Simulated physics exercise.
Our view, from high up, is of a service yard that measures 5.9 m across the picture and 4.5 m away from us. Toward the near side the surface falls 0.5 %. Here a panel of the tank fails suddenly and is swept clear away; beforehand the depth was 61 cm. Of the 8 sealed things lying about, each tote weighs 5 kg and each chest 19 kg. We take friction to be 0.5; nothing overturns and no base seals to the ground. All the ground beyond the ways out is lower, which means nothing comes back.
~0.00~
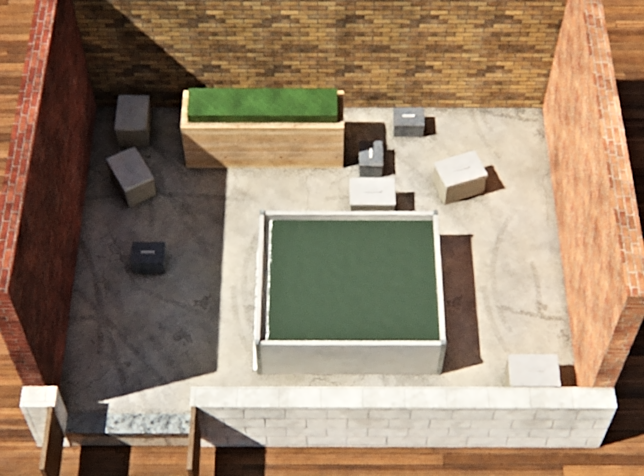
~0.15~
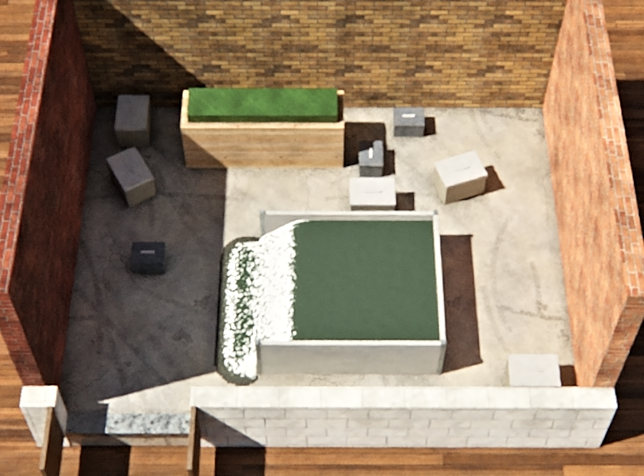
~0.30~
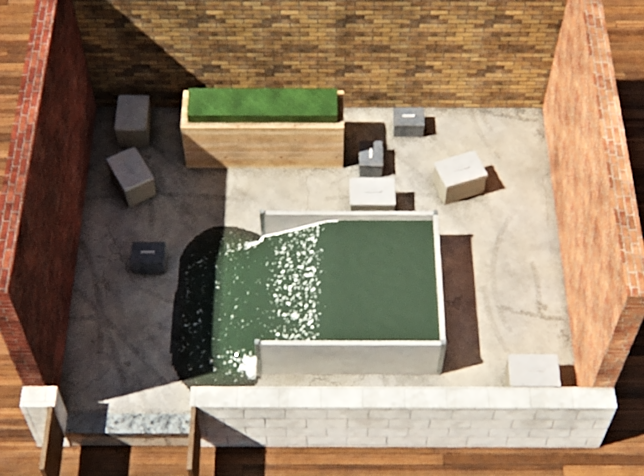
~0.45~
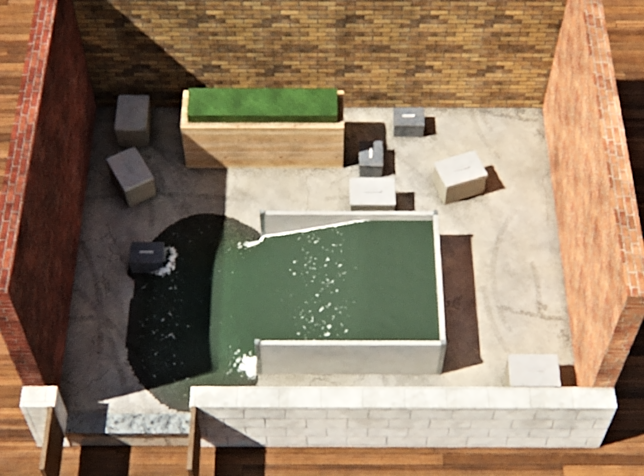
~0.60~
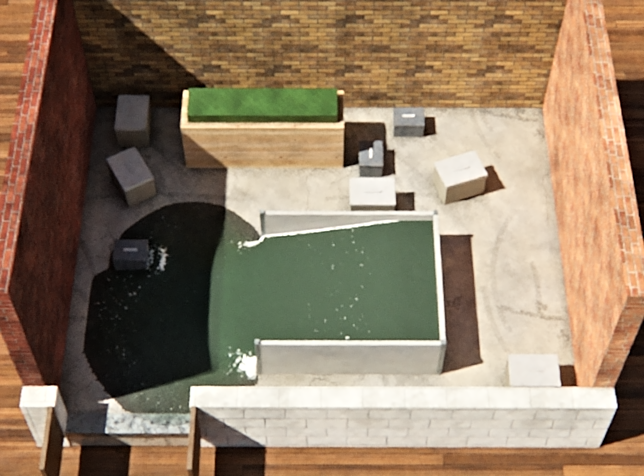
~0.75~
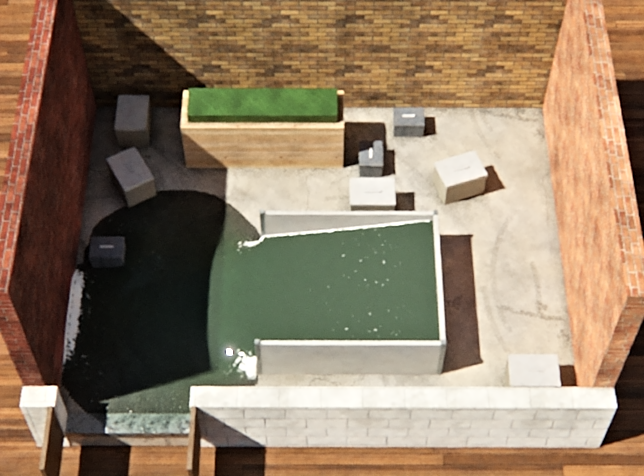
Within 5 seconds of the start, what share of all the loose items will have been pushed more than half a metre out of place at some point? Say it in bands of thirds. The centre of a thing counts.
I would put it between one and two thirds.
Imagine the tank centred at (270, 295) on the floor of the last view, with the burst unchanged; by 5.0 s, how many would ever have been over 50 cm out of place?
In that case the number is 4.
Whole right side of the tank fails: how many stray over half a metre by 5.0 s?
Result: 5 of them.
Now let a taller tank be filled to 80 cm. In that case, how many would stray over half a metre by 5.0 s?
Count under that change: 4.
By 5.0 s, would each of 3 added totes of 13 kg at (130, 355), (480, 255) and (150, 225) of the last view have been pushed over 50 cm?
Each in turn ends up beyond the limit, within the limit, beyond the limit.
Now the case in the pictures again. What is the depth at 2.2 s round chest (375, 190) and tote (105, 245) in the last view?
Close to 0 and 22 centimetres.
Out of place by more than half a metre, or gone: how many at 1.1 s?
By that time the total stands at 1.
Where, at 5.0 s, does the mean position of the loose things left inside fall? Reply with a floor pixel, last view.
Centred roughly on (351, 192).
After 1.1 s 1 of 8 are over 50 cm from their spots; 1 afloat.
After 2.2 s 2 of 8 are over 50 cm from their spots; 2 afloat.
After 3.5 s 3 of 8 are over 50 cm from their spots; 3 afloat.
After 5.0 s 4 of 8 are over 50 cm from their spots, and 4 have been at some point; 1 afloat.
